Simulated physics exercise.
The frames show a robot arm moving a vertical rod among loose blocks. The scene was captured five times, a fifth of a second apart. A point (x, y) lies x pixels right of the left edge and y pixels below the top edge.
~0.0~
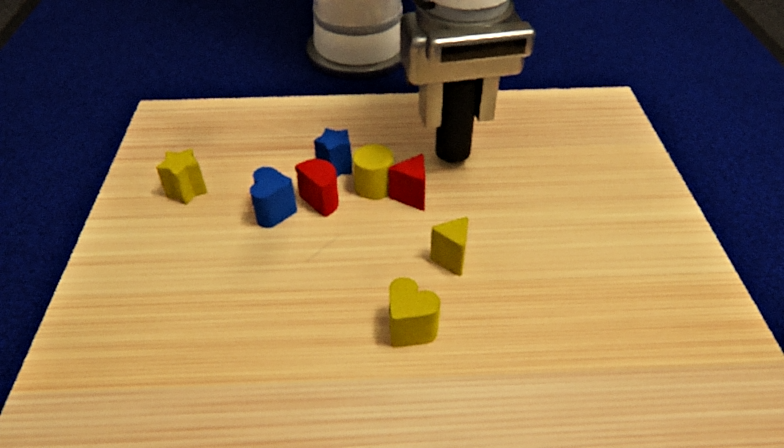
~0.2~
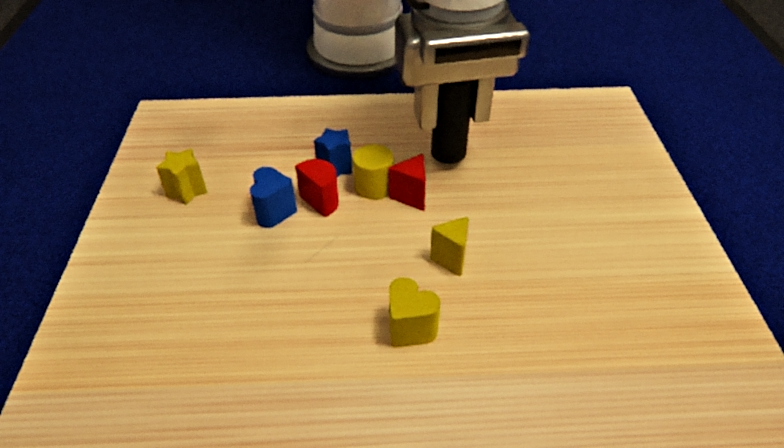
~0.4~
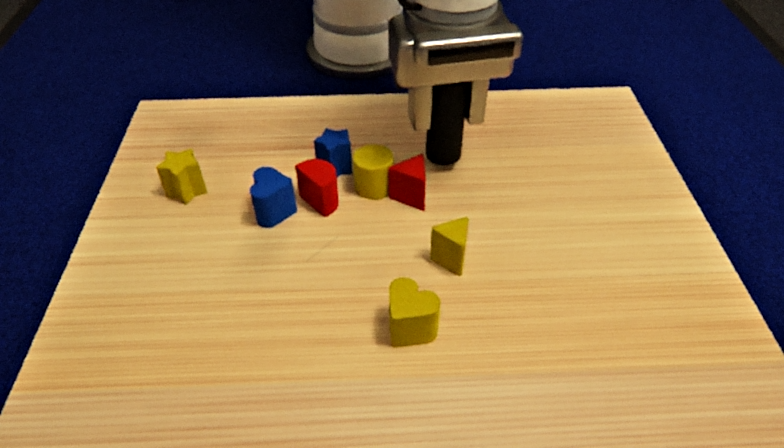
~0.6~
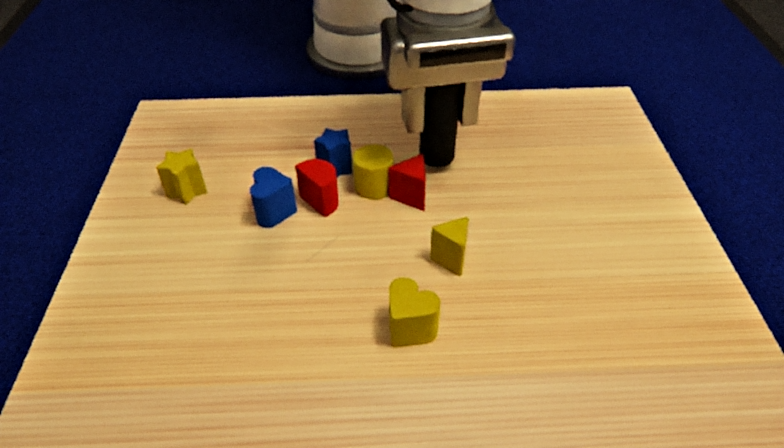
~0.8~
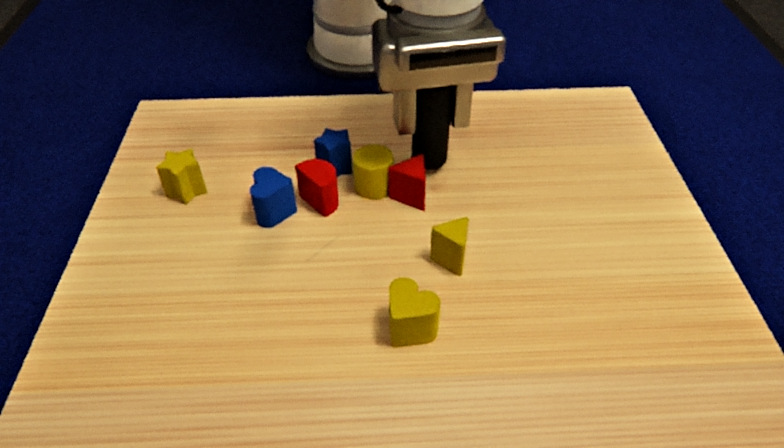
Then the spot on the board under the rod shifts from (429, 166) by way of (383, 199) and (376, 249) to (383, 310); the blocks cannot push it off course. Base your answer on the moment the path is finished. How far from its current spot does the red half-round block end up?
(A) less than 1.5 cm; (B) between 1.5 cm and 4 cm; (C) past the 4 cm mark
B
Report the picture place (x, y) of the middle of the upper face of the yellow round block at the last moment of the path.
The middle of its top is at (337, 170).
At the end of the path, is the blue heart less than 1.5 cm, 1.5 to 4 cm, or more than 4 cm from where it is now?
Short of 1.5 cm.
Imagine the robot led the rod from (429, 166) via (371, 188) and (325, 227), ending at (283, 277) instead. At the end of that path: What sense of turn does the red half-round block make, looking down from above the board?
Prediction: Clockwise.
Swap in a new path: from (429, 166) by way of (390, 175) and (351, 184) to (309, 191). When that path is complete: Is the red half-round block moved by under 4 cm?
Yes, it checks out.
On the path given first. One third of the way, rod at (382, 191); red half-round block at (302, 172); yellow round block at (341, 167); red triangle at (411, 179), turned 15° anticlockwise.
Two thirds of the way, rod at (376, 242); red half-round block at (297, 170); yellow round block at (337, 170); red triangle at (412, 182), turned 40° anticlockwise.
At the end, rod at (383, 302); blue heart unmoved; red half-round block at (297, 170); yellow round block at (337, 170); yellow heart at (420, 312), turned 15° anticlockwise; red triangle at (412, 182), turned 40° anticlockwise.
